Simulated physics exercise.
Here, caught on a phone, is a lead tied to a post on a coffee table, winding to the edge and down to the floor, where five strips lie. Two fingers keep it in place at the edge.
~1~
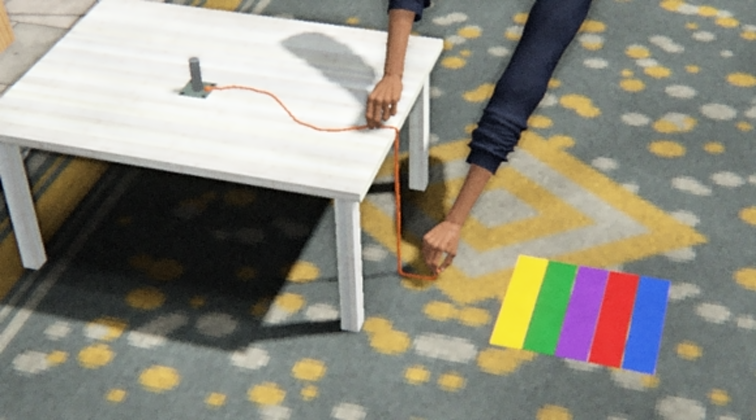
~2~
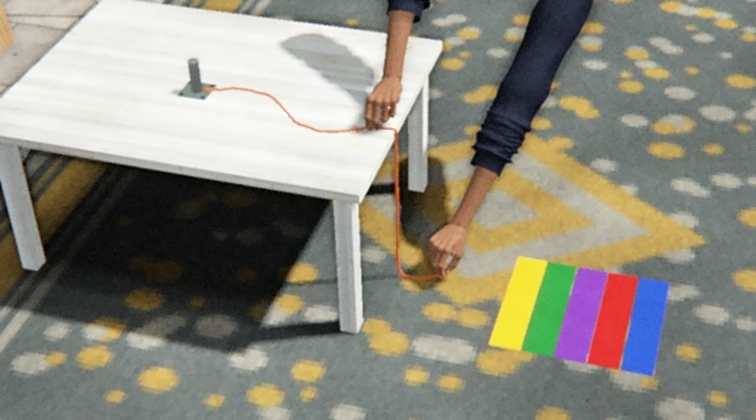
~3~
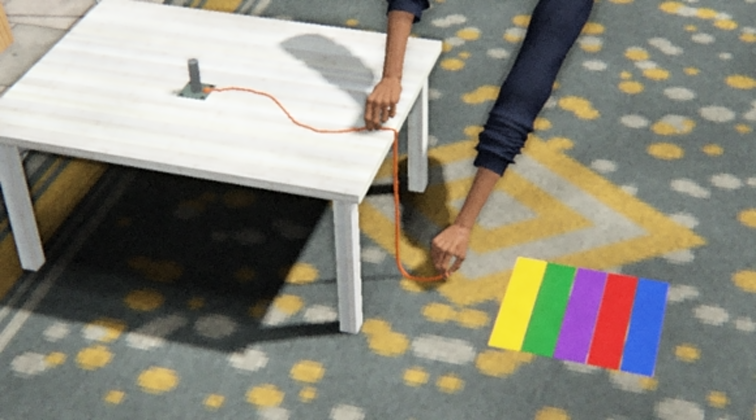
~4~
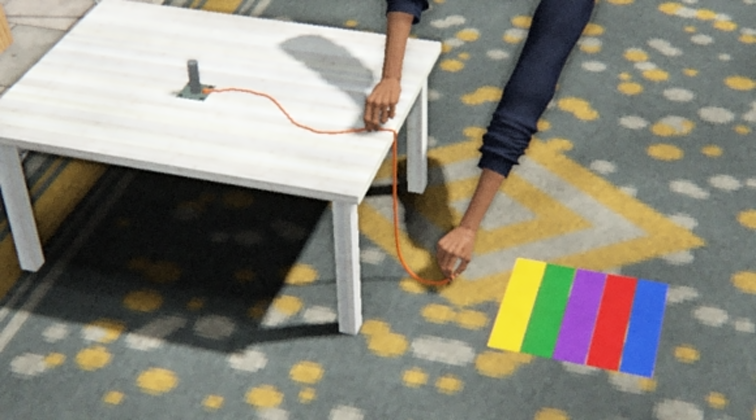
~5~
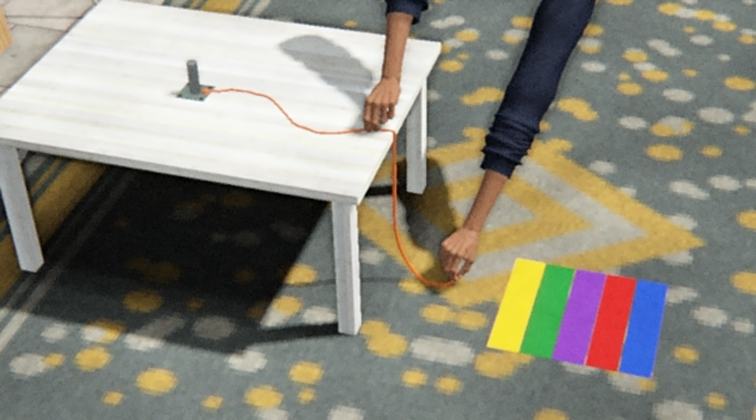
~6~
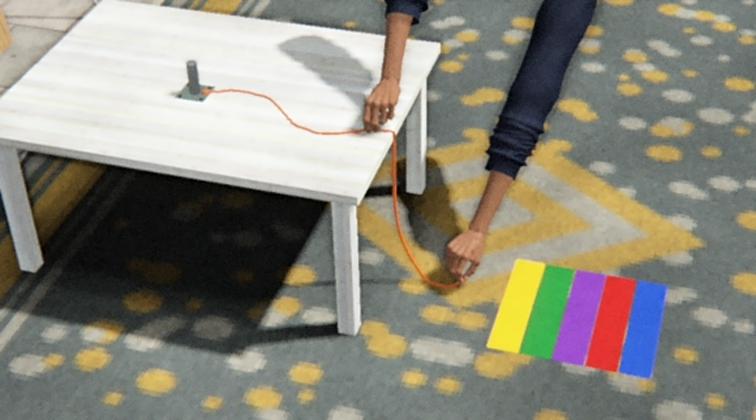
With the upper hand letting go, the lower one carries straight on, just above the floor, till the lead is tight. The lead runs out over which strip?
The purple one.
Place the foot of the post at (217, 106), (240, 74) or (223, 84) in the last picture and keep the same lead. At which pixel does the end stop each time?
Roughly (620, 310), (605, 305) and (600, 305).
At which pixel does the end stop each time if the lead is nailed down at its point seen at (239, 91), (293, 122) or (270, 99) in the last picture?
Near (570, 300), then (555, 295), then (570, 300).
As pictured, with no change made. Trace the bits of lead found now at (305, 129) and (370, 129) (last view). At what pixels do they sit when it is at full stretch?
Around (333, 121); the other one around (394, 139).
Early on, end near (519, 290); over yellow.
Midway, end near (557, 296); over green.
At the end of the slack, end near (579, 300); over purple. It halts on the purple strip.
